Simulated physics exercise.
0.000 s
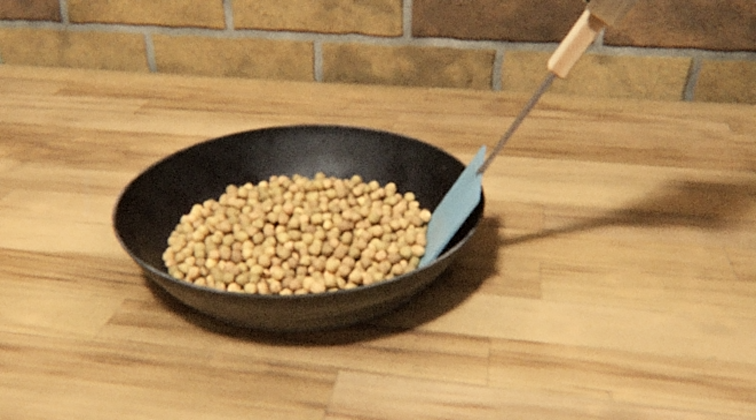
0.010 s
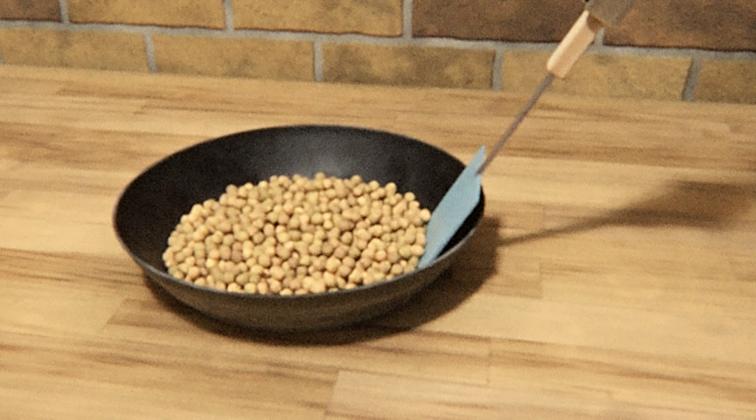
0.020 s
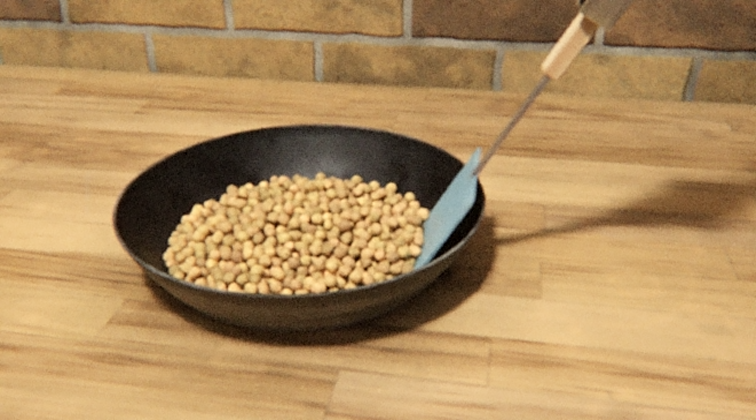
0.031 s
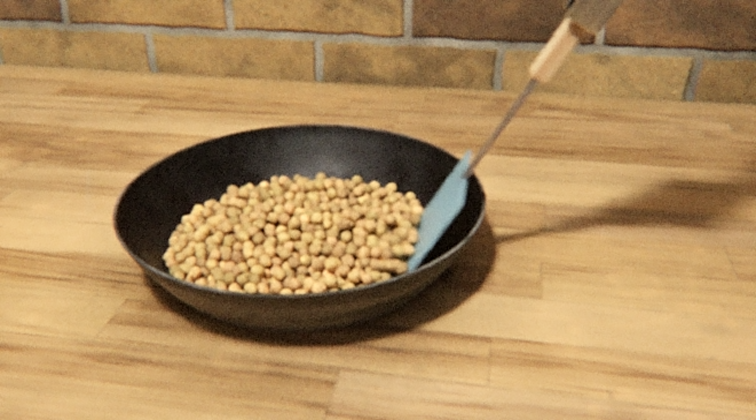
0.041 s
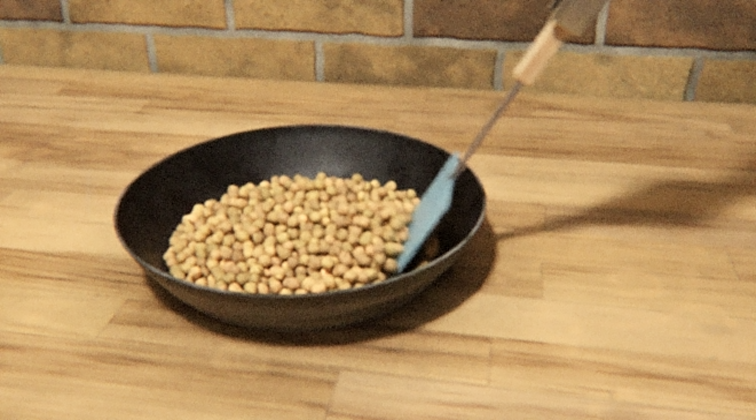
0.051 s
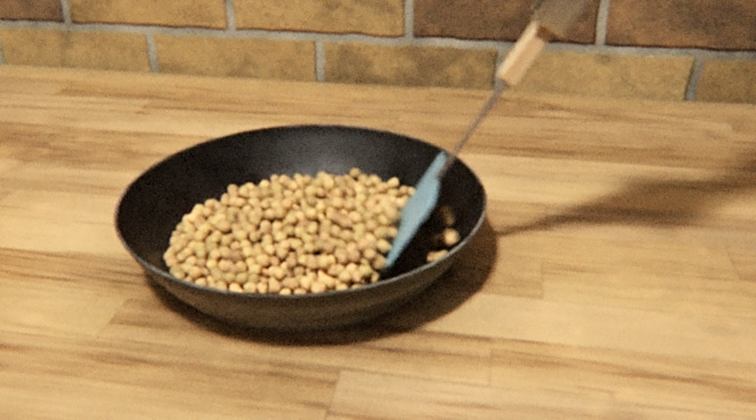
On a wooden countertop by a brick wall, a blue spatula pushing left through dried chickpeas in a black frying pan.
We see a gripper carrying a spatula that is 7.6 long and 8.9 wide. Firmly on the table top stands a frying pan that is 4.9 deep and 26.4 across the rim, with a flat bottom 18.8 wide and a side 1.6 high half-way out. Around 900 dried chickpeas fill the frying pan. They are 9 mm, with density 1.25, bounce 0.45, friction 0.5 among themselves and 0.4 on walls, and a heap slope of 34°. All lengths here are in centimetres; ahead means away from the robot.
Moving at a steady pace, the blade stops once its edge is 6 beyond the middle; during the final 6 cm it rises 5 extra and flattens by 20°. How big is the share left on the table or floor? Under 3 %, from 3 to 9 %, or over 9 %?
Over 9 %.
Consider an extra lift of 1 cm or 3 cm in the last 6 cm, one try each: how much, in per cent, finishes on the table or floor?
First try around 0 percent, second try around 5 percent.
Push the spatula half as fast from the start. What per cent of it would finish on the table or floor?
I'd expect near 0 per cent.
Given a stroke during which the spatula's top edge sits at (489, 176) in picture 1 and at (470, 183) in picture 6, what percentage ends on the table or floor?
Near 0 in a hundred.
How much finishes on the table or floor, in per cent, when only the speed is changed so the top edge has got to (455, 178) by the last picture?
0 %.
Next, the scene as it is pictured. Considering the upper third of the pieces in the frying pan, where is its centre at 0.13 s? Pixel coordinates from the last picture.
Around (269, 208).
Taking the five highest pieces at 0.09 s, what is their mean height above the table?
Somewhere near 7 cm, I'd say.
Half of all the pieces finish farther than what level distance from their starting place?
Some 3 cm.
After 0.09 s, sloping 60°, highest piece 7 above the table; 900 in the frying pan.
After 0.13 s, sloping 53°, highest piece 10 above the table; 896 in the frying pan, 4 on the blade or in flight.
After 0.35 s, sloping 40°, highest piece 7 above the table; 787 in the frying pan, 112 on the table or floor, 1 on the blade or in flight.
After 1.40 s, sloping 40°, highest piece 5 above the table; 787 in the frying pan, 113 on the table or floor.
In the end, 787 in the frying pan, 113 on the table or floor. That is 13 % on the table or floor.
